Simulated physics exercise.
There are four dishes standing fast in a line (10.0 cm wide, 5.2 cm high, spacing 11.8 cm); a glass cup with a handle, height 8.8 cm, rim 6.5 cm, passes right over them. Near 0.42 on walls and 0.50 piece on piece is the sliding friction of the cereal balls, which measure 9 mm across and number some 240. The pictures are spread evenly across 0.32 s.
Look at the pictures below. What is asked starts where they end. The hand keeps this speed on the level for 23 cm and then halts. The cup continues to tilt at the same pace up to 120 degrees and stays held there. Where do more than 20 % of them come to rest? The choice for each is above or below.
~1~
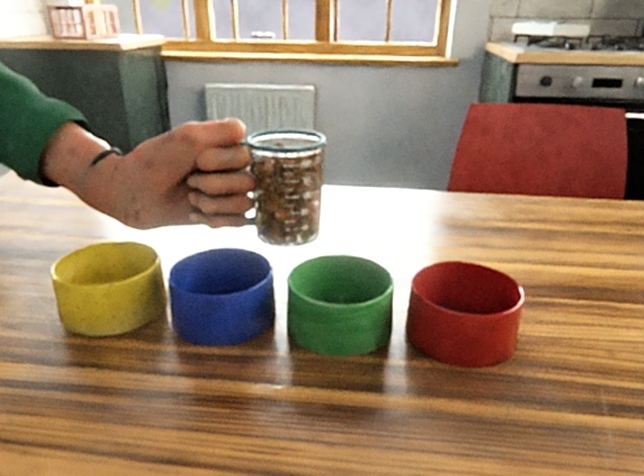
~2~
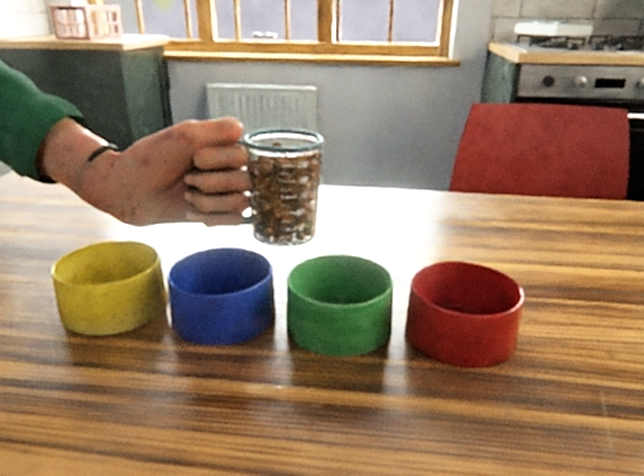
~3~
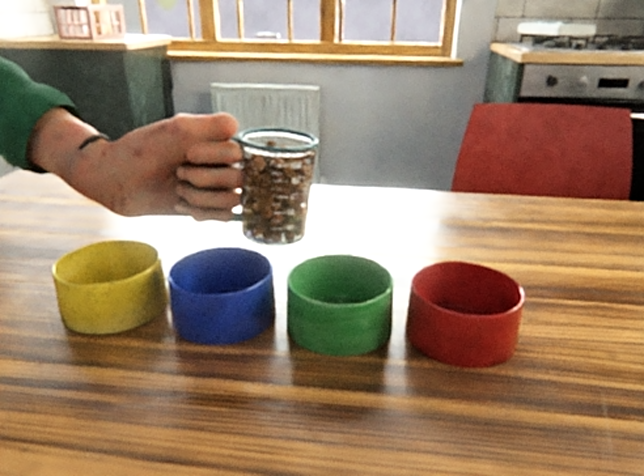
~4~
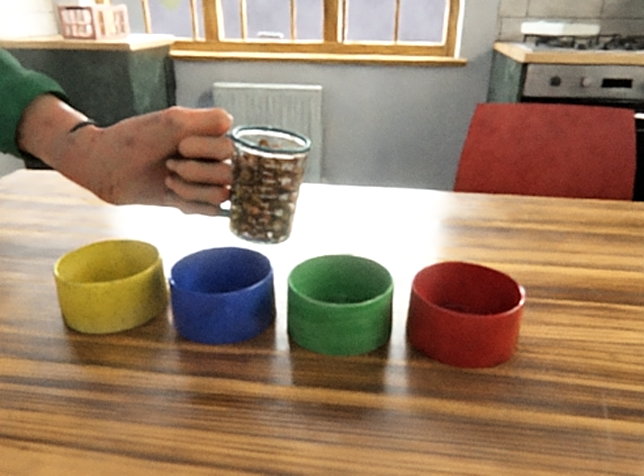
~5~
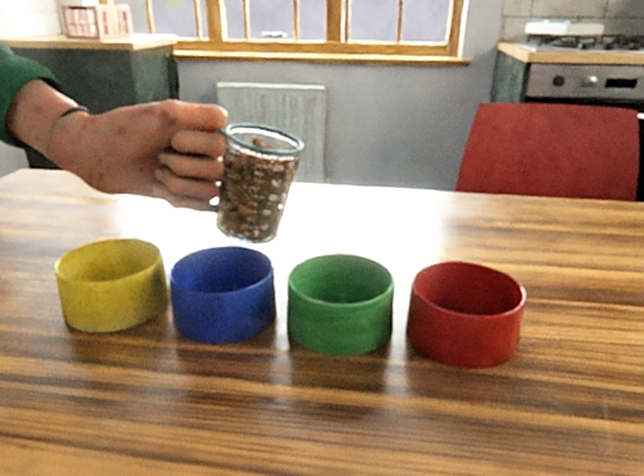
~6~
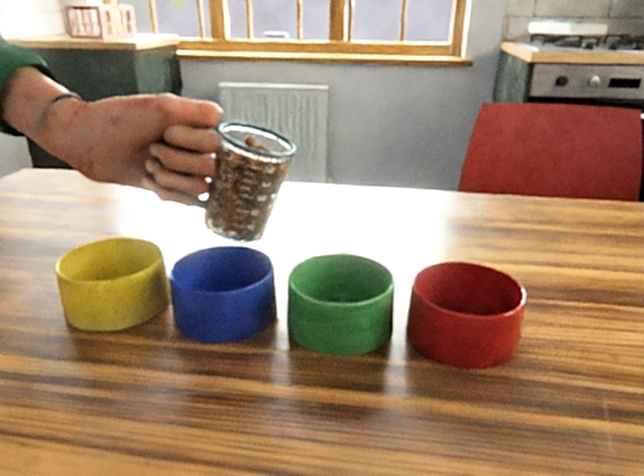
In order: Red: It should take in a fifth at the most. Blue: It should take in a fifth at the most. Green: It should take in a fifth at the most. Yellow: It should take in more than a fifth. Counter: It should take in a fifth at the most.
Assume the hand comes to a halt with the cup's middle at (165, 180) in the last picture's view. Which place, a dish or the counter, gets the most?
Most of it ends up at blue.
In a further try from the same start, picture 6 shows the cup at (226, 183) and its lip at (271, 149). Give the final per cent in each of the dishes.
Kept per dish: Red = 0, blue = 0, green = 0, yellow = 100.
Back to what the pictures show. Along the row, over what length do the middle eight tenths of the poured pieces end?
6 centimetres.
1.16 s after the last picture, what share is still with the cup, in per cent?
Roughly 100 per cent.
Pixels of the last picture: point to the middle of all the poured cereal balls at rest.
Estimated resting centre: Around (125, 287).
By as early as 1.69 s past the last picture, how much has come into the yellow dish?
About 80 percent.
Then, 0.70 s after the last picture, tilt 66 degrees; cup holds 100 %.
Then, 1.16 s after the last picture, tilt 98 degrees; cup holds 100 %.
Then, 1.69 s after the last picture, tilt 120 degrees; cup holds 15 %, yellow 80 %.
In the end, red 0 %, blue 0 %, green 0 %, yellow 100 %, counter 0 %.
